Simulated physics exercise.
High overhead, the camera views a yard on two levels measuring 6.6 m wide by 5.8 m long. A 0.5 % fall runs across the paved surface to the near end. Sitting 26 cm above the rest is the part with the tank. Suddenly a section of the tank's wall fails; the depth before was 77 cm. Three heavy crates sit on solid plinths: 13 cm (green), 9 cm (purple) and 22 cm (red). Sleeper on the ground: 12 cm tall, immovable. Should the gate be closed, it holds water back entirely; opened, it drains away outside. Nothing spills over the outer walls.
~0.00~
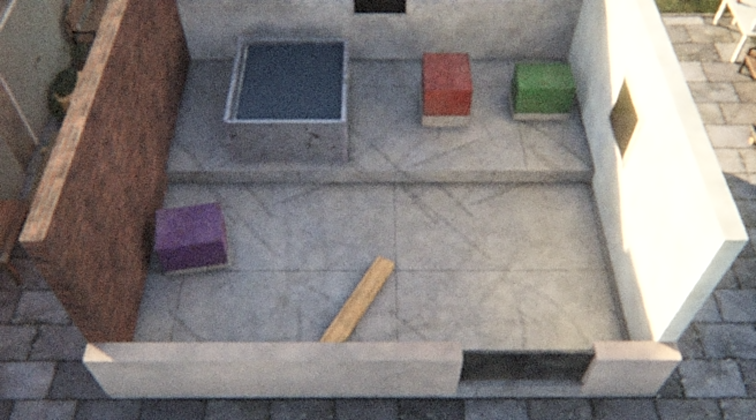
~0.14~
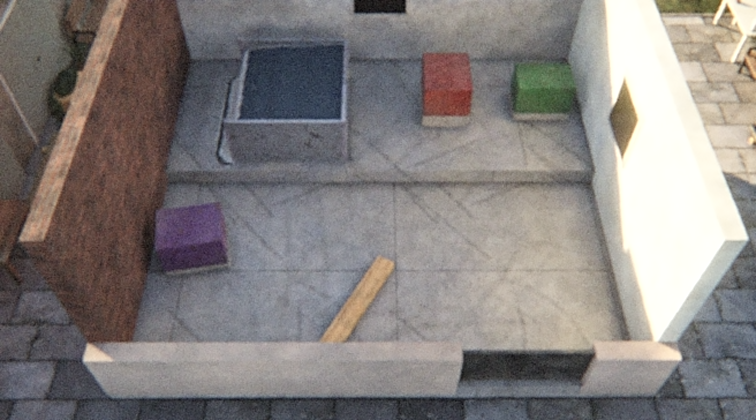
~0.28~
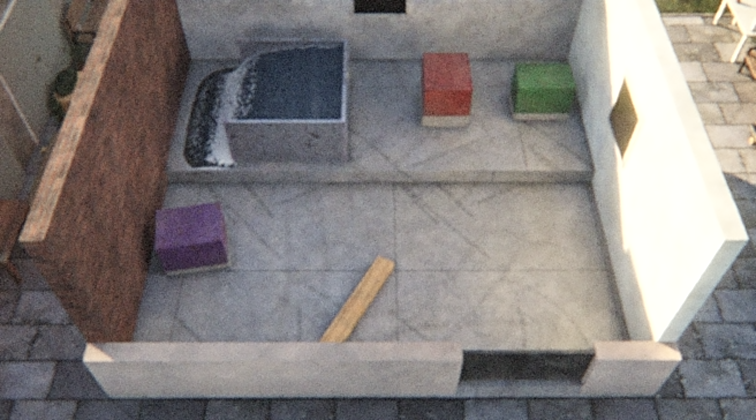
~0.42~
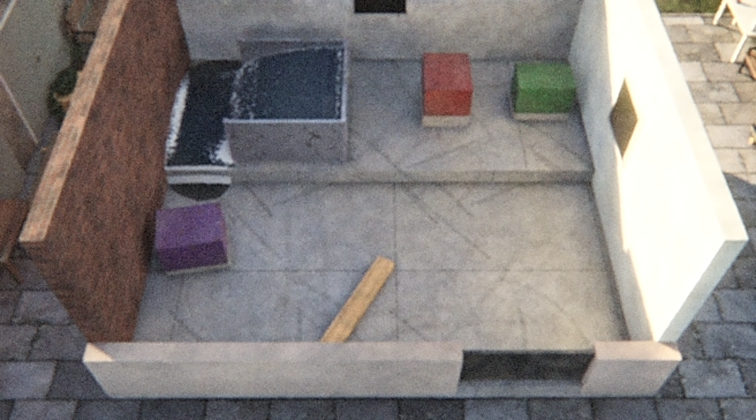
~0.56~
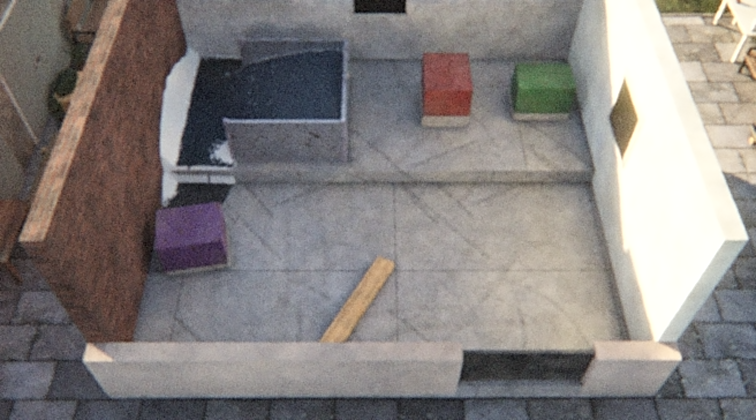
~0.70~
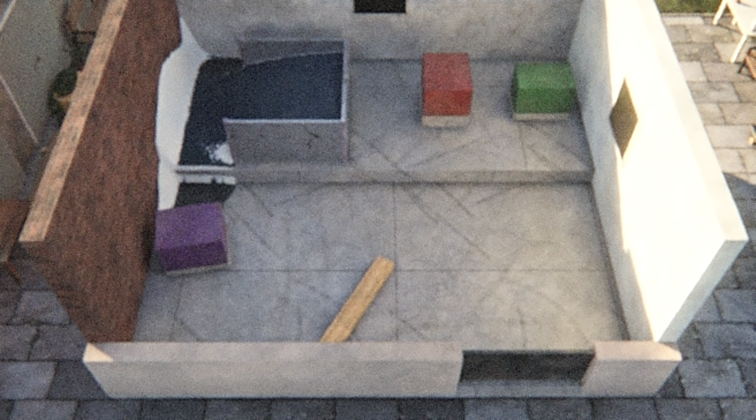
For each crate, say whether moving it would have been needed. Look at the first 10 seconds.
In the end the green crate is lapped by the water; the purple crate is lapped by the water; the red crate avoids the water.
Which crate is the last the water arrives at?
The green one.
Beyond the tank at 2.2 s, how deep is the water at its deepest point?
It tops out at some 47 cm.
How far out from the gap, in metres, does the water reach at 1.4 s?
It's close to 4.2 metres.
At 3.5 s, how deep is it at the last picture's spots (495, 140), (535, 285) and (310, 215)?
Listed order: 0 / 0 / 5 cm.
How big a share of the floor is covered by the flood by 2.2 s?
I'd guess around 30 %.
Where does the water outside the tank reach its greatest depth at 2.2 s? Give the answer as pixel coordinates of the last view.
Location: Approx. (172, 223).
After 1.4 s water covers 15 % of the floor and is deepest (62 cm) near (191, 65); green plinth not reached, purple plinth reached, red plinth not reached.
After 2.2 s water covers 30 % of the floor and is deepest (47 cm) near (172, 223); green plinth not reached, purple plinth reached, red plinth reached.
After 3.5 s water covers 65 % of the floor and is deepest (30 cm) near (565, 72); green plinth reached, purple plinth reached, red plinth reached.
After 6.0 s water covers 80 % of the floor and is deepest (21 cm) near (183, 233); green plinth reached, purple plinth reached, red plinth reached.
After 10.0 s water covers 95 % of the floor and is deepest (18 cm) near (337, 356); highest at the green plinth 21 cm, highest at the purple plinth 45 cm, highest at the red plinth 13 cm.
